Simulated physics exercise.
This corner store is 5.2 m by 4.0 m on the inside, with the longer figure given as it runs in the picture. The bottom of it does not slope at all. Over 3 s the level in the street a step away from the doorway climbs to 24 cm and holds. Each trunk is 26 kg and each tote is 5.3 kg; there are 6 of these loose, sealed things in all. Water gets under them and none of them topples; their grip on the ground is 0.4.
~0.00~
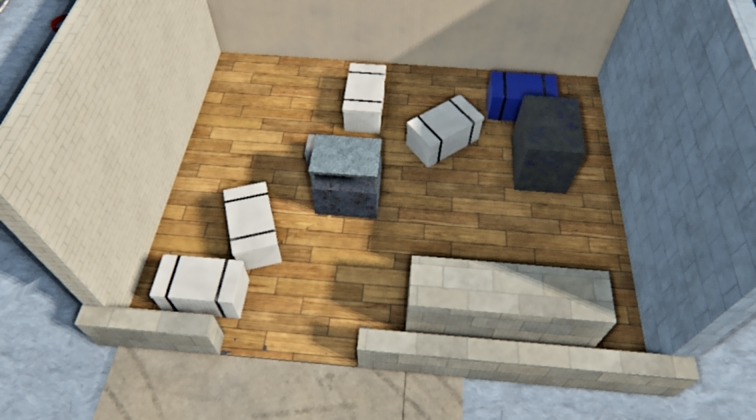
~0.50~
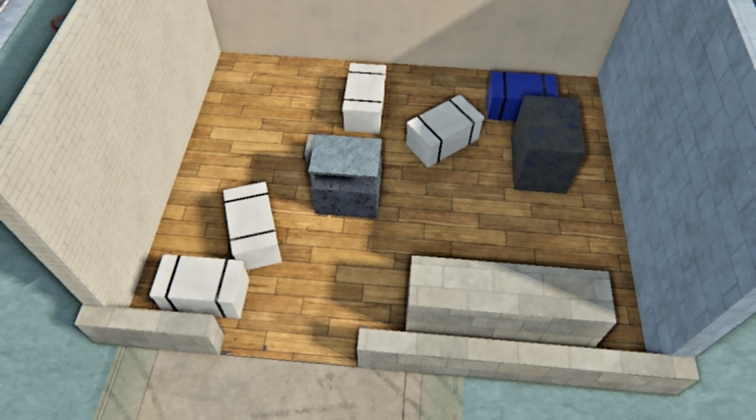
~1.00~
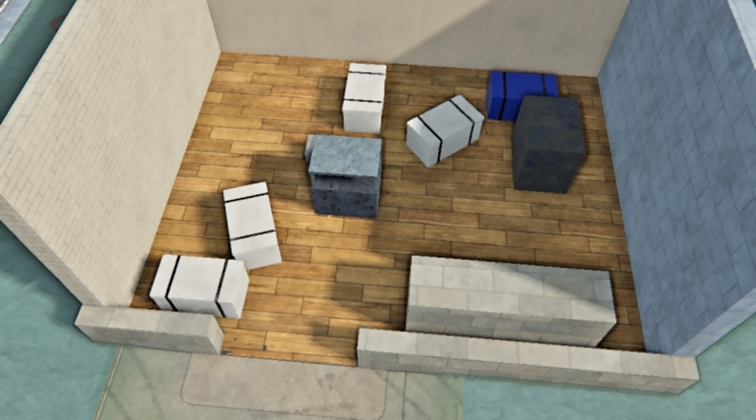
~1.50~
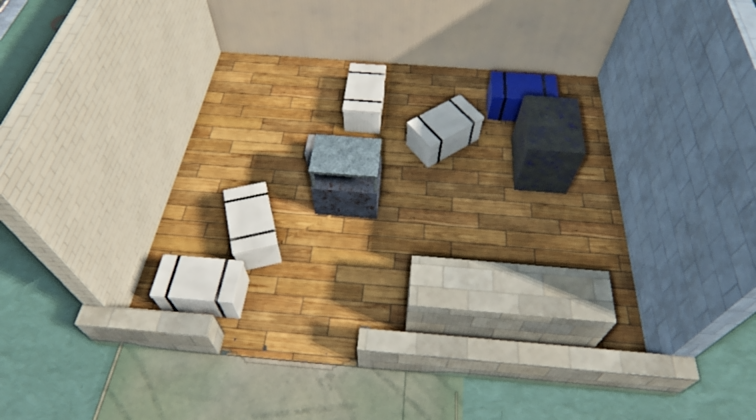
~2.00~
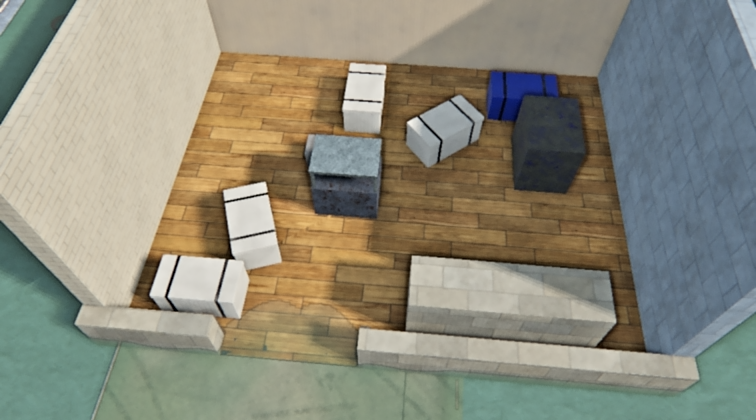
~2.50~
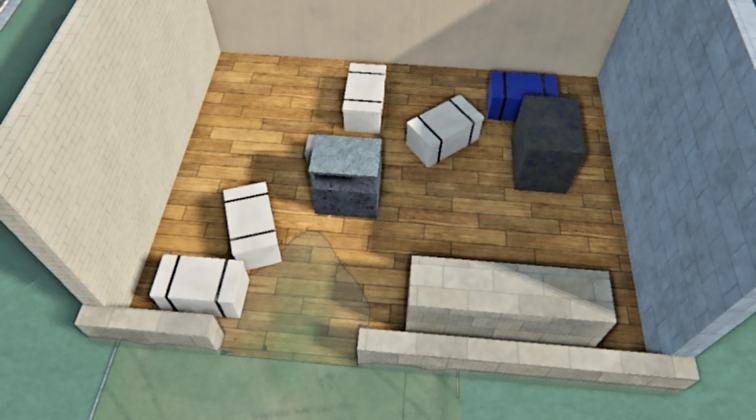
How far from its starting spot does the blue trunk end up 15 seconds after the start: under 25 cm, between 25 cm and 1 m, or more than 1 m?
I'd say it gets moved somewhat.
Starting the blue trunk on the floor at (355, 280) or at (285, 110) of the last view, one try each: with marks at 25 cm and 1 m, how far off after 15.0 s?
Try one - it is swept a long way; try two - it is swept a long way.
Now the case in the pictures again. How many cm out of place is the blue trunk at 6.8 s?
Shift by then: About 0 cm.
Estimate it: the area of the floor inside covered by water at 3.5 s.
Close to 4.0 m2, I'd say.
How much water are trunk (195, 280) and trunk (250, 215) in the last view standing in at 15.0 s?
11 and 19 cm.
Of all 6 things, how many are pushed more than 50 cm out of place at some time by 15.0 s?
I count 6 of them.
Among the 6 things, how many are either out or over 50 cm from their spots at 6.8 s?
By my reckoning, 1.
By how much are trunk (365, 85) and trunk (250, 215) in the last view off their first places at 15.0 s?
Respectively 80 and 400 cm.
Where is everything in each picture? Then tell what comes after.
In the first frame, the blue trunk at (524, 86) rests on the ground; water covers 0.0 m2; 0 of 6 have shifted.
In the second frame, the blue trunk at (524, 86) rests on the ground; 0.0 m2 under water; 0 of 6 have shifted.
In the third frame, the blue trunk at (524, 86), on the bottom; water covers 0.0 m2; 0 of 6 have shifted.
In the fourth frame, the blue trunk at (524, 86) rests on the ground; 0.0 m2 under water; 0 of 6 have shifted.
In the fifth frame, the blue trunk at (524, 86), on the bottom; water covers 0.4 m2; 0 of 6 have shifted.
In the sixth frame, the blue trunk at (524, 86) rests on the ground; 1.2 m2 under water; 0 of 6 have shifted.
After 3.5 s the blue trunk is near (524, 86), 0.0 m from its start, aground; 0 afloat.
After 6.8 s the blue trunk is near (524, 86), 0.0 m from its start, aground; 2 afloat.
After 11.0 s the blue trunk is near (559, 99), 0.5 m from its start, afloat; 6 afloat.
After 15.0 s the blue trunk is near (497, 99), 0.5 m from its start, afloat; 6 afloat.
